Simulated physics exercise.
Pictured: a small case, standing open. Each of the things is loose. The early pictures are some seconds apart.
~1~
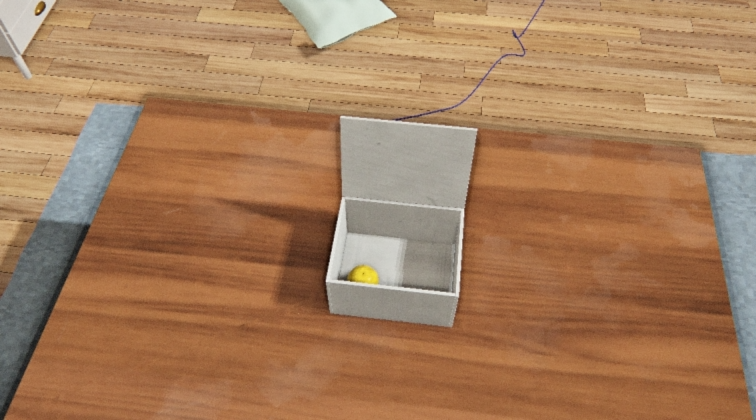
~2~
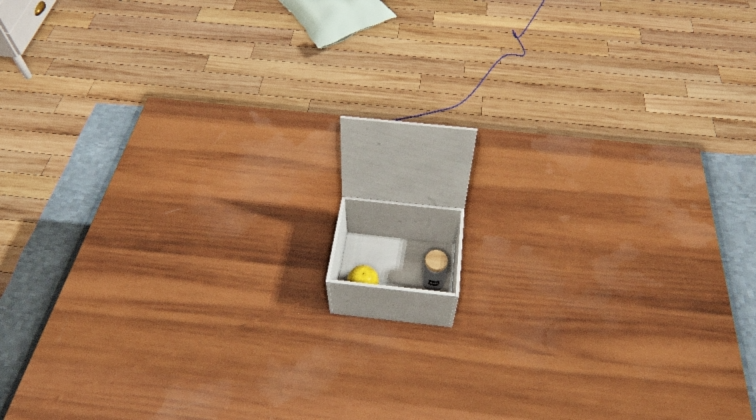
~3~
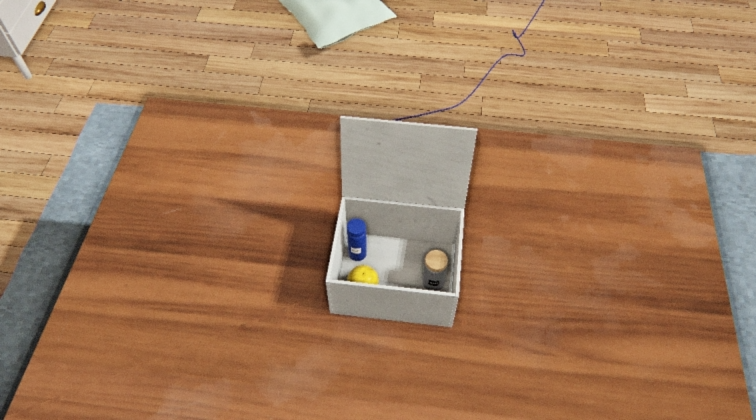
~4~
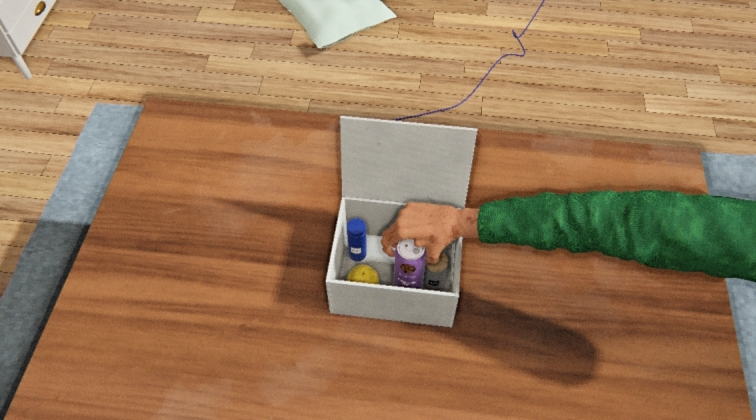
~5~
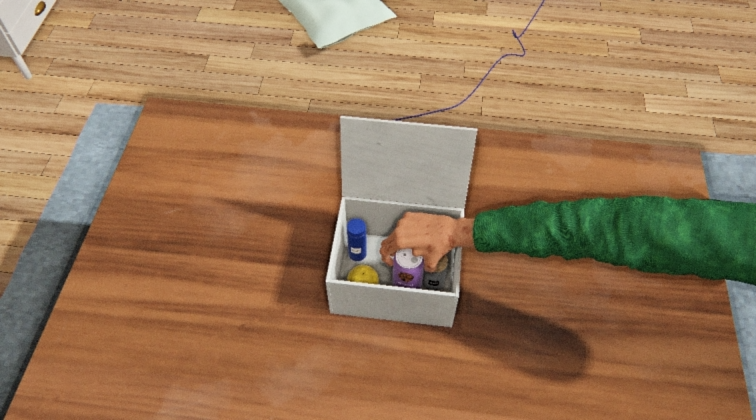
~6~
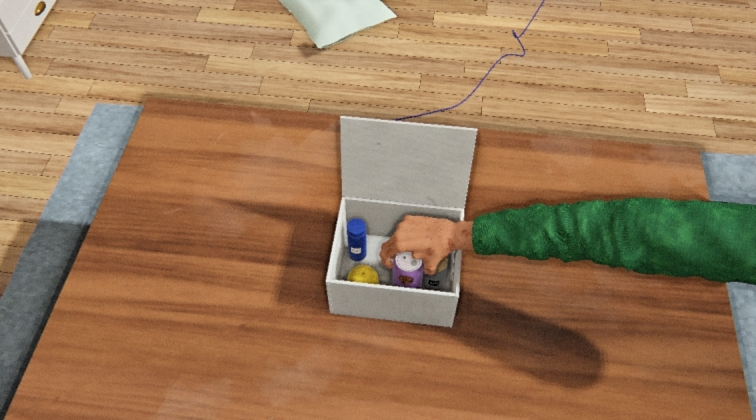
We see an open white box on a wooden table holding a small yellow item, then also a dark shaker and a blue container, before a green-sleeved arm reaches in from the right and lowers a purple can between them.
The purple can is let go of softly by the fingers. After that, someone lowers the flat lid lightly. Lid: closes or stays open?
Open.
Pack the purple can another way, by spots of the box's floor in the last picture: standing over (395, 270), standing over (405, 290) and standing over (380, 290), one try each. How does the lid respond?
In case one it remains open, in case two it remains open and in case three it ends up closed.
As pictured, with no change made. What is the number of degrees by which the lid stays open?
Lid angle from rim - close to 8°.
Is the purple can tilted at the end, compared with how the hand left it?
By the end the purple can has kept its angle.
Then, 1.10 s past the last view, lid starting down.
Then, 1.50 s past the last view, lid 63° above the rim.
Then, 1.80 s past the last view, lid 42° above the rim.
Then, 2.10 s past the last view, lid 18° above the rim.
Finally, lid 7° above the rim; all 4 still in place. Final places as the last picture's camera would see them, purple can near (407, 278).
